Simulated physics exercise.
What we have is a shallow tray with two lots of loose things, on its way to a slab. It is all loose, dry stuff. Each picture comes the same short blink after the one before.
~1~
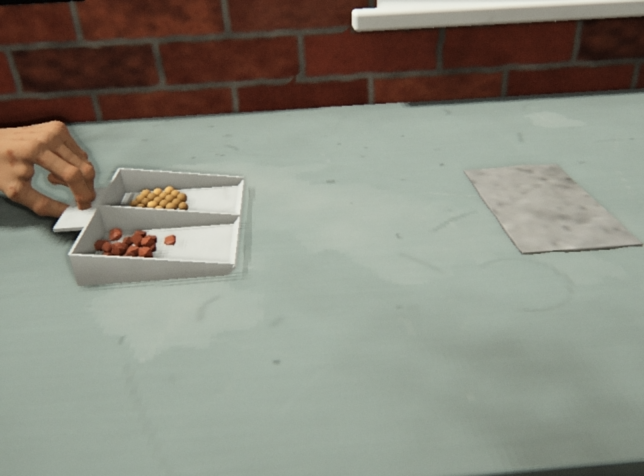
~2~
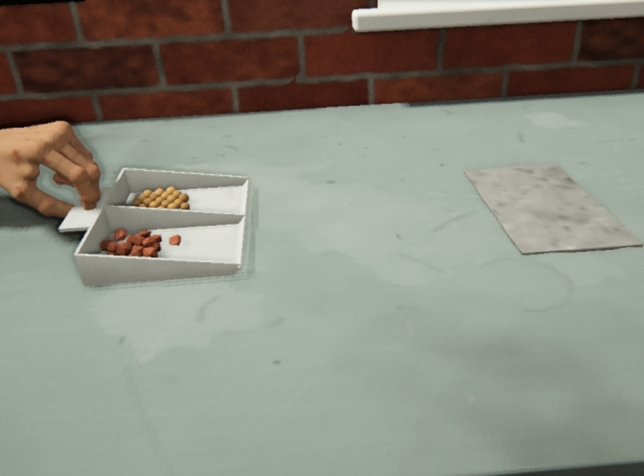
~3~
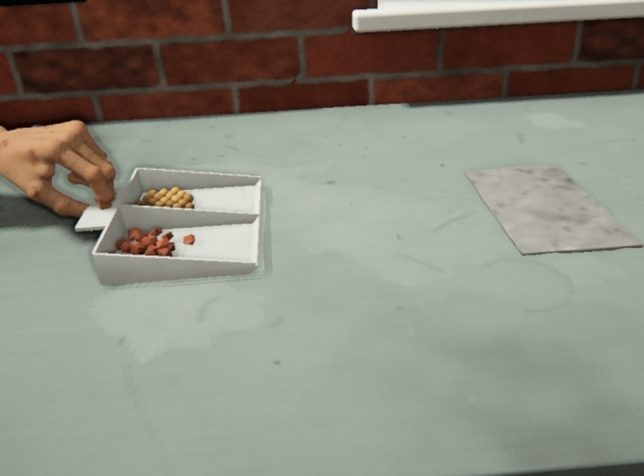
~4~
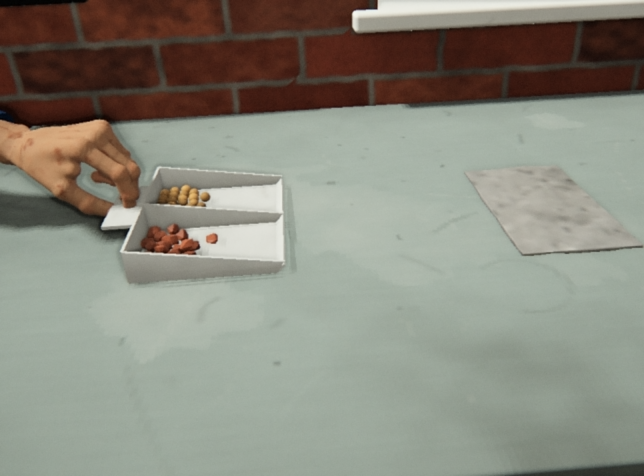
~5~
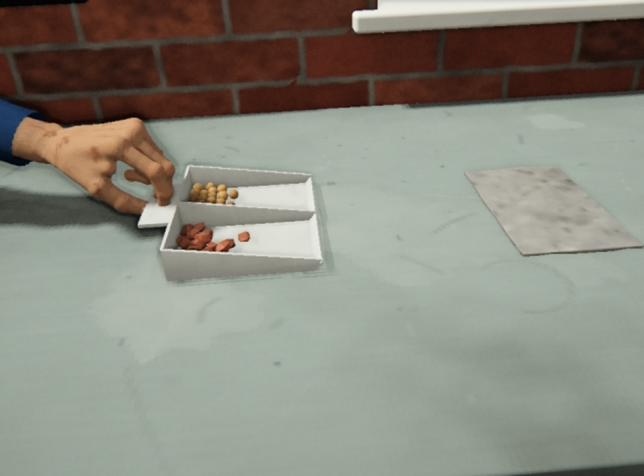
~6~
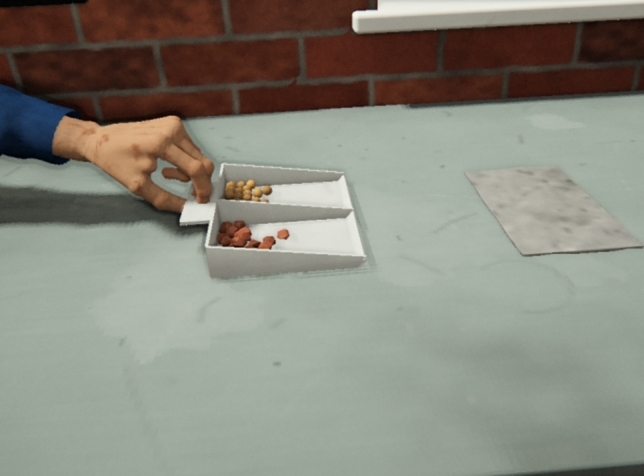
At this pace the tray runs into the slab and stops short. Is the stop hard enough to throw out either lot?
The near lot keeps within its part; the far lot throws some past the low edge.
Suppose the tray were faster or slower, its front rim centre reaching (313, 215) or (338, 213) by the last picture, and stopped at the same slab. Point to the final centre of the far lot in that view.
Around (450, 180) in the first try, (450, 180) in the second.
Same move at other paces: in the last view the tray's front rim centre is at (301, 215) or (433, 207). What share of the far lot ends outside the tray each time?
The first gives 0 %, the second 50 %.
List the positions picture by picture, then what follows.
In the first picture, front rim near (240, 218), at rest; slab near (561, 222); near lot near (135, 252), a few bits of crushed brick; far lot near (159, 202), a few round wooden beads.
In the second picture, front rim near (245, 218), hardly any of the way covered; far lot near (160, 202).
In the third picture, front rim near (260, 217), a little of the way covered; near lot near (154, 251).
In the fourth picture, front rim near (283, 216), near a quarter of the way covered; far lot near (183, 205).
In the fifth picture, front rim near (316, 214), near a third of the way covered; near lot near (198, 246).
In the sixth picture, front rim near (354, 212), near half of the way covered; slab near (562, 224); near lot near (238, 243); far lot near (238, 198).
Then, 0.10 s on from there, tray still sliding, front rim near (421, 207); near lot all inside; far lot all inside.
Then, 0.30 s on from there, tray stopped at the slab; near lot all inside, moved towards the front rim; far lot all inside, moved towards the front rim.
Then, 0.51 s on from there, tray stopped at the slab; near lot all inside, moved towards the front rim; far lot near a third out of the tray.
In the end, tray stopped at the slab; near lot all inside, moved towards the front rim; far lot near a third out of the tray.
